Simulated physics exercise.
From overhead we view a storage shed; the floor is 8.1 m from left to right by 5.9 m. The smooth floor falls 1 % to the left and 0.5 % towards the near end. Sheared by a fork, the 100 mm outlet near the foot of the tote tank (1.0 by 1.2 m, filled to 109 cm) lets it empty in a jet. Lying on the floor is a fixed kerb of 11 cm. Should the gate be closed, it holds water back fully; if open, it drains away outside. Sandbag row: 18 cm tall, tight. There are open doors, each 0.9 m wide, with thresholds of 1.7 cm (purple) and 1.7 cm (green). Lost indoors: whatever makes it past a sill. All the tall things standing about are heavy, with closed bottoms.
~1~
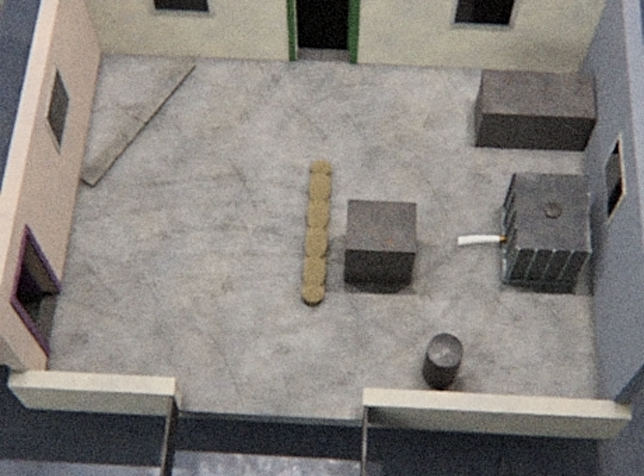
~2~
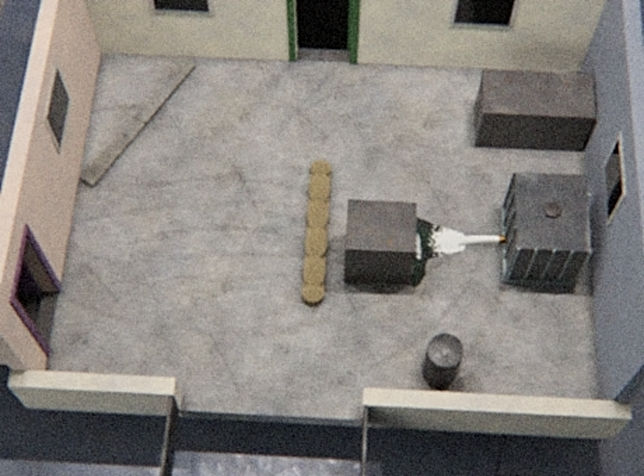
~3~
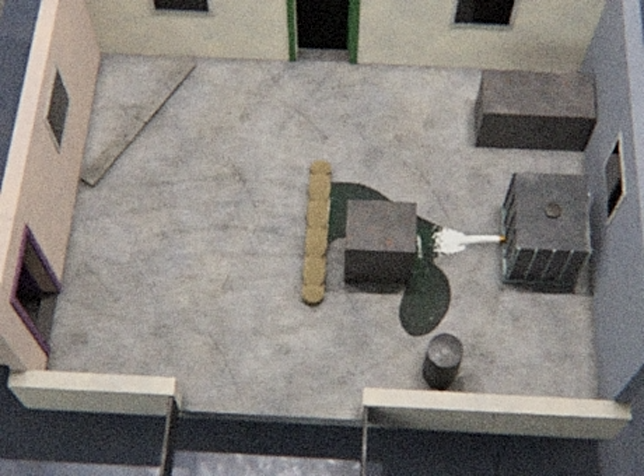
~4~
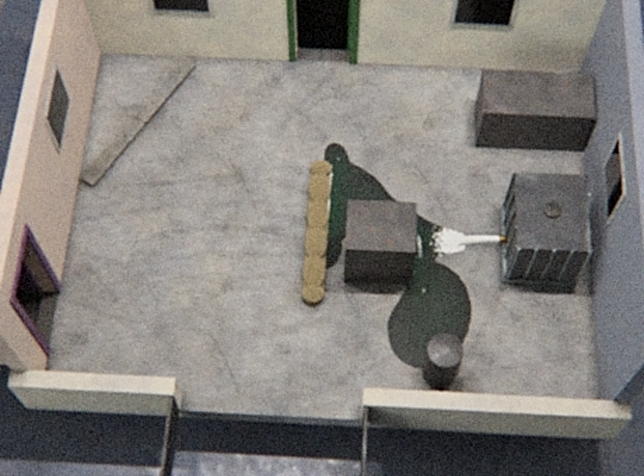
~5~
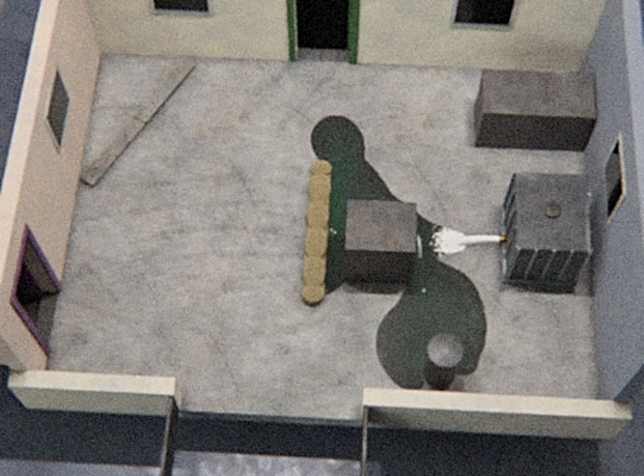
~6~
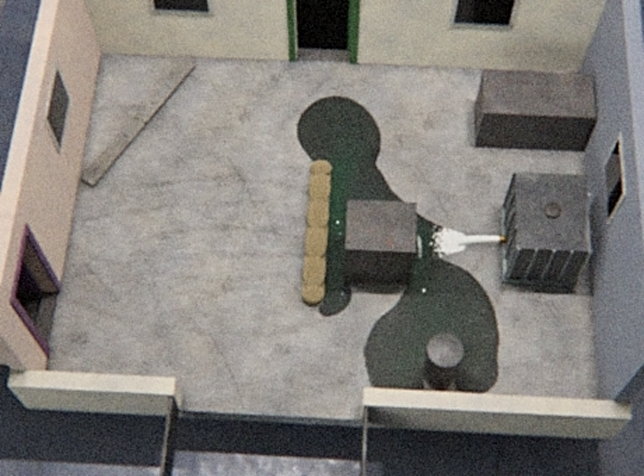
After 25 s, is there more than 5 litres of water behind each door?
My prediction: Purple door: Below the cutoff. Green door: Below the cutoff.
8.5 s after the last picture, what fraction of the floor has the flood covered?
Roughly 45 per cent of the floor is wet.
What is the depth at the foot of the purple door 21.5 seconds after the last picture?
I'd say close to 2.5 cm.
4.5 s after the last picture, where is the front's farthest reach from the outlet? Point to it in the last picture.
Look near (239, 64) in the last picture.
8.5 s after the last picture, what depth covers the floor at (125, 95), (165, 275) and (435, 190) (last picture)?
About 0.0, 0.0, 0.2 cm.
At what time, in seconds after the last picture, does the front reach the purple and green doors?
Purple door 17.0 seconds, green door 1.8 seconds.
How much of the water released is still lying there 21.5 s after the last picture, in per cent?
Share: Close to 78 %.
Then, 1.5 s after the last picture water covers 20 % of the floor and is deepest (10 cm) near (418, 247); purple door not reached, green door not reached.
Then, 4.5 s after the last picture water covers 30 % of the floor and is deepest (10 cm) near (418, 247); purple door not reached, green door 1.6 cm at the sill, 0 L in.
Then, 8.5 s after the last picture water covers 45 % of the floor and is deepest (9 cm) near (418, 247); purple door not reached, green door 1.8 cm at the sill, 0 L in.
Then, 12.5 s after the last picture water covers 55 % of the floor and is deepest (9 cm) near (418, 247); purple door not reached, green door 1.8 cm at the sill, 1 L in.
Then, 21.5 s after the last picture water covers 70 % of the floor and is deepest (8 cm) near (418, 247); purple door 2.5 cm at the sill, 1 L in, green door 1.8 cm at the sill, 2 L in.
